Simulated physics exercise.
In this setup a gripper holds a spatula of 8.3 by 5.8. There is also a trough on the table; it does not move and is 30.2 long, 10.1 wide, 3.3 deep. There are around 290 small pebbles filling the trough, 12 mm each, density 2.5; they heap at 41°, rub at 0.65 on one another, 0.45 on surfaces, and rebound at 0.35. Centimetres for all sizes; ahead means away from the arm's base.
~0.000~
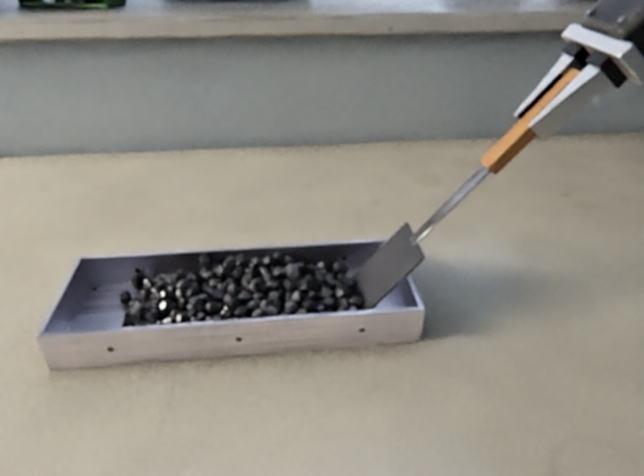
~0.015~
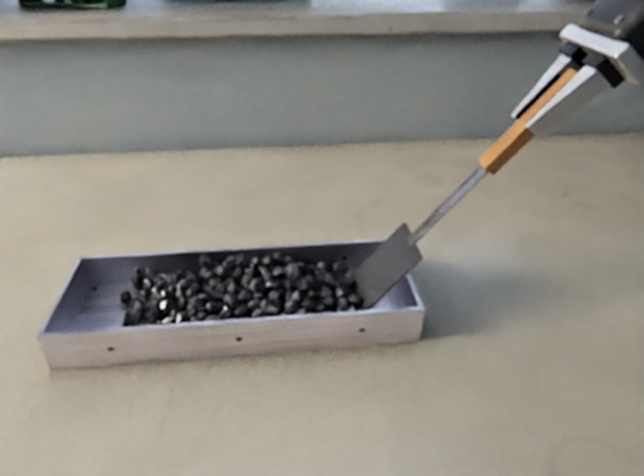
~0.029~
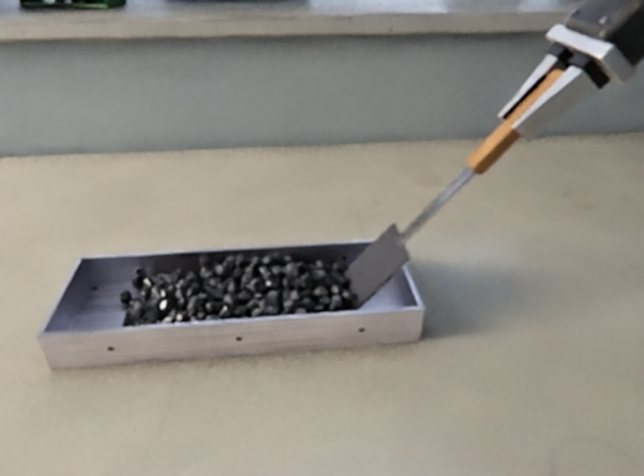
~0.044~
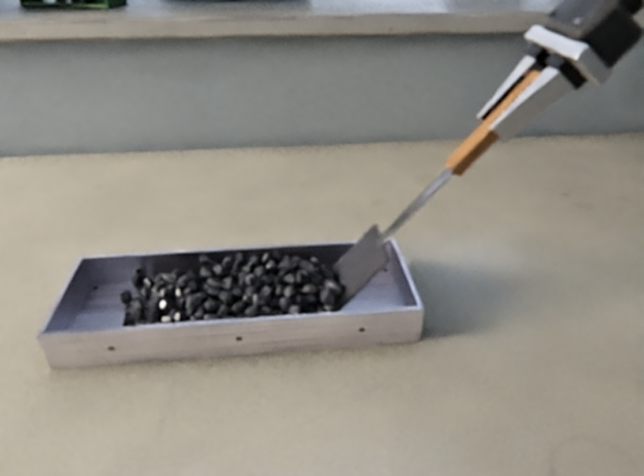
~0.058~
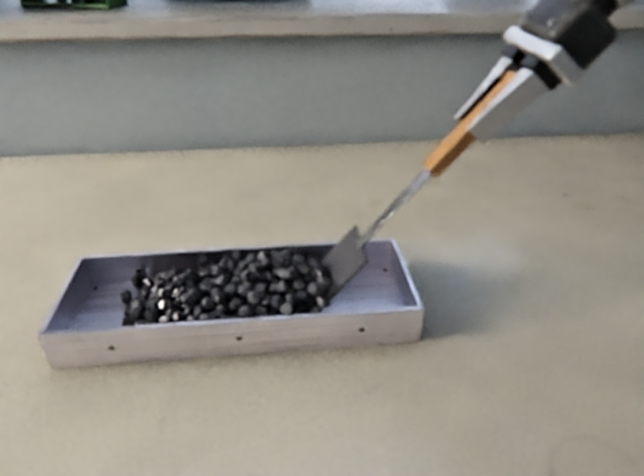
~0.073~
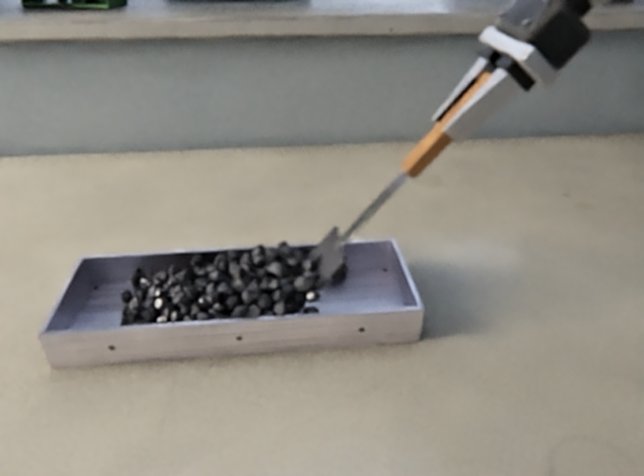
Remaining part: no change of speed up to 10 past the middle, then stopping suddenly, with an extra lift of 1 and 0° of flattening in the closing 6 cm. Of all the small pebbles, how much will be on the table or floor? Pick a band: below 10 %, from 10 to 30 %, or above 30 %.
Above 30 %.
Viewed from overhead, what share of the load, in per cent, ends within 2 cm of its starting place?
I'd say some 5 in a hundred.
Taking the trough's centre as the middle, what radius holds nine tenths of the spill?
It comes to about 40 cm.
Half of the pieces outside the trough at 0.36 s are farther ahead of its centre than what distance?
It's close to 24 cm ahead of the centre.
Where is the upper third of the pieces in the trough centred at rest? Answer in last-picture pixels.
About (100, 297).
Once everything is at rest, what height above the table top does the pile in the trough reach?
4.5 cm.
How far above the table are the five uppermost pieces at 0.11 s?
7 cm.
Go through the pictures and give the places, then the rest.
In the first frame, the spatula top edge at (416, 239), sloping 51°; upper third of the load around (245, 289), from x 125 to 355, top at y 260; 292 in the trough.
In the second frame, the spatula top edge at (414, 239), sloping 51°; upper third of the load around (245, 289), from x 125 to 355, top at y 260.
In the third frame, the spatula top edge at (402, 240), sloping 51°; upper third of the load around (249, 289), from x 125 to 350, top at y 260.
In the fourth frame, the spatula top edge at (382, 241), sloping 51°; upper third of the load around (253, 288), from x 125 to 345, top at y 255.
In the fifth frame, the spatula top edge at (362, 242), sloping 51°; upper third of the load around (253, 283), from x 125 to 345, top at y 255.
In the sixth frame, the spatula top edge at (341, 243), sloping 51°; upper third of the load around (256, 281), from x 125 to 345, top at y 245; 292 in the trough.
After 0.11 s, sloping 51°, highest piece 8 above the table; 291 in the trough, 1 on the blade or in flight.
After 0.14 s, sloping 51°, highest piece 9 above the table; 283 in the trough, 9 on the blade or in flight.
After 0.36 s, sloping 51°, highest piece 5 above the table; 178 in the trough, 111 on the table or floor, 3 on the blade or in flight.
After 1.41 s, sloping 51°, highest piece 4 above the table; 178 in the trough, 114 on the table or floor.
In the end, 178 in the trough, 114 on the table or floor. That is 39 % on the table or floor.
